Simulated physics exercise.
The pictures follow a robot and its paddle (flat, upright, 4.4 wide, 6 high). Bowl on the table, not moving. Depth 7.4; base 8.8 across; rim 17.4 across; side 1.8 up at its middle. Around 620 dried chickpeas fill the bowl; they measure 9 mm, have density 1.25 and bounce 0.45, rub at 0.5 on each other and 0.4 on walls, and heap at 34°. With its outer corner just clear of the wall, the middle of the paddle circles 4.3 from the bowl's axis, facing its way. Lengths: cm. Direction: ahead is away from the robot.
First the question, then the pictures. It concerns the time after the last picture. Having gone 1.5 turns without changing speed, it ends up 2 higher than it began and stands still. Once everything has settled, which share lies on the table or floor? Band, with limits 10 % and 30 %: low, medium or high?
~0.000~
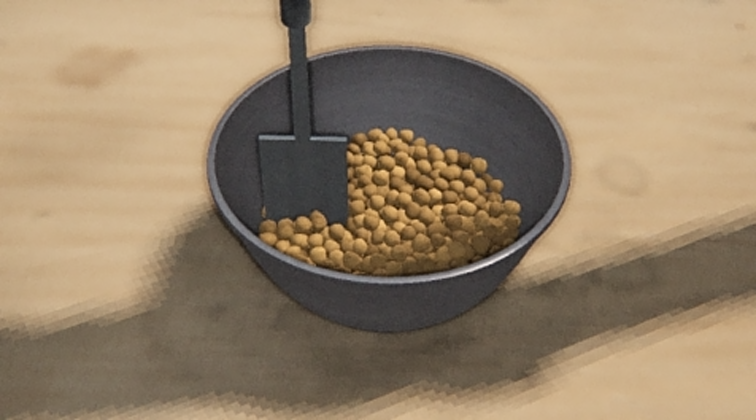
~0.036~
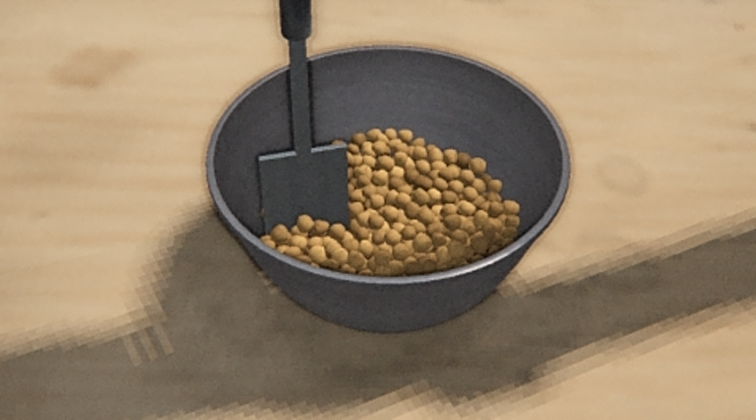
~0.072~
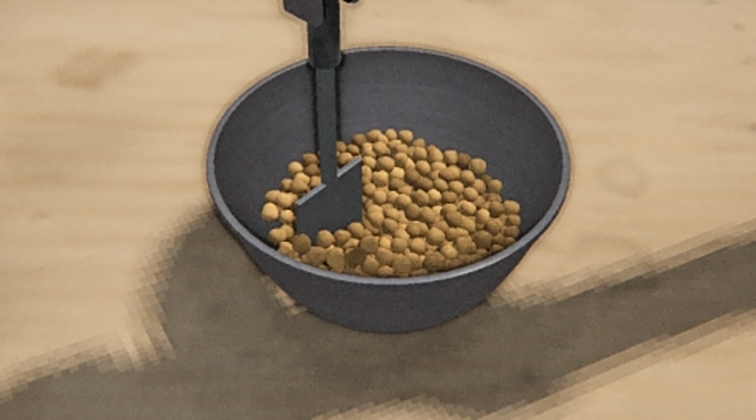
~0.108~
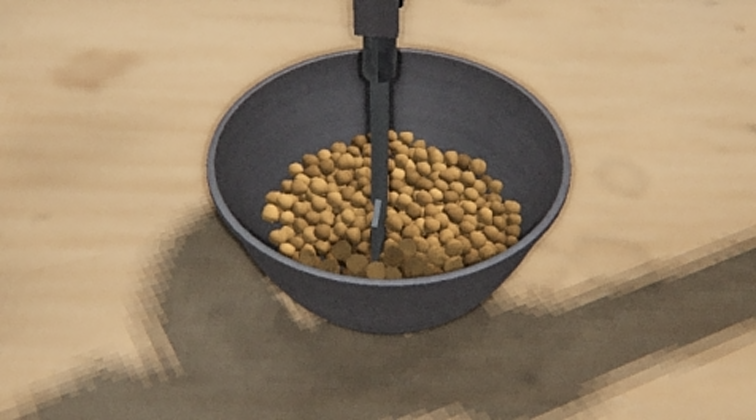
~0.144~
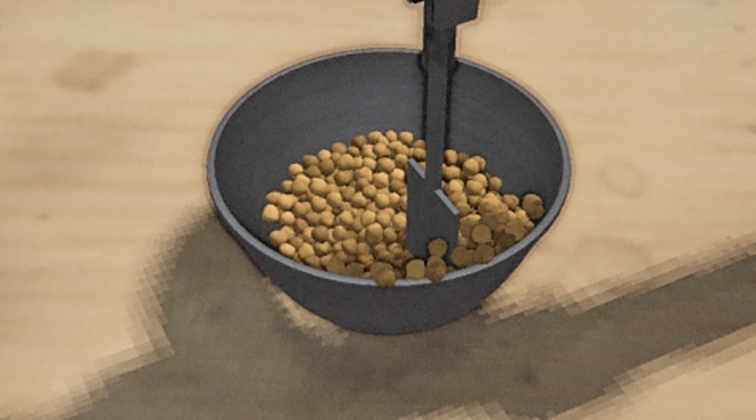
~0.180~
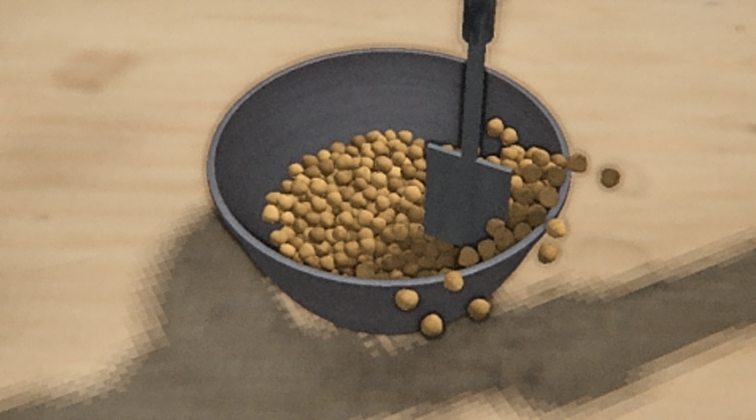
Medium.
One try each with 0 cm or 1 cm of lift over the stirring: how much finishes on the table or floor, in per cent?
Try one: Around 25 %; try two: Around 20 %.
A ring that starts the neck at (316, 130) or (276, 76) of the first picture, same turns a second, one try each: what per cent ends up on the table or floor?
I'd guess some 15 and 0 percent.
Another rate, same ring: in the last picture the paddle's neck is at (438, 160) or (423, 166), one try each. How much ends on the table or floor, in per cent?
About 5 and 5 %.
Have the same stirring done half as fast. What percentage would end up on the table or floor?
I'd expect about 0 %.
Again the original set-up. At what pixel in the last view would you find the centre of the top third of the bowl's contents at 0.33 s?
Roughly at (335, 148).
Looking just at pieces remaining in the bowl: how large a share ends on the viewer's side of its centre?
About 50 per cent.
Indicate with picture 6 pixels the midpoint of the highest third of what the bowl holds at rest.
Looks like roughly (386, 213) to me.
After 0.33 s, 301° round, highest piece 11 above the table; 564 in the bowl, 18 on the table or floor, 37 in flight or on the tool.
After 0.48 s, 88° round, highest piece 9 above the table; 534 in the bowl, 70 on the table or floor, 15 in flight or on the tool.
After 0.76 s, 180° round, highest piece 5 above the table; 533 in the bowl, 86 on the table or floor.
After 1.46 s, 180° round, highest piece 5 above the table; 533 in the bowl, 86 on the table or floor.
In the end, 533 in the bowl, 86 on the table or floor. That is 14 % on the table or floor.
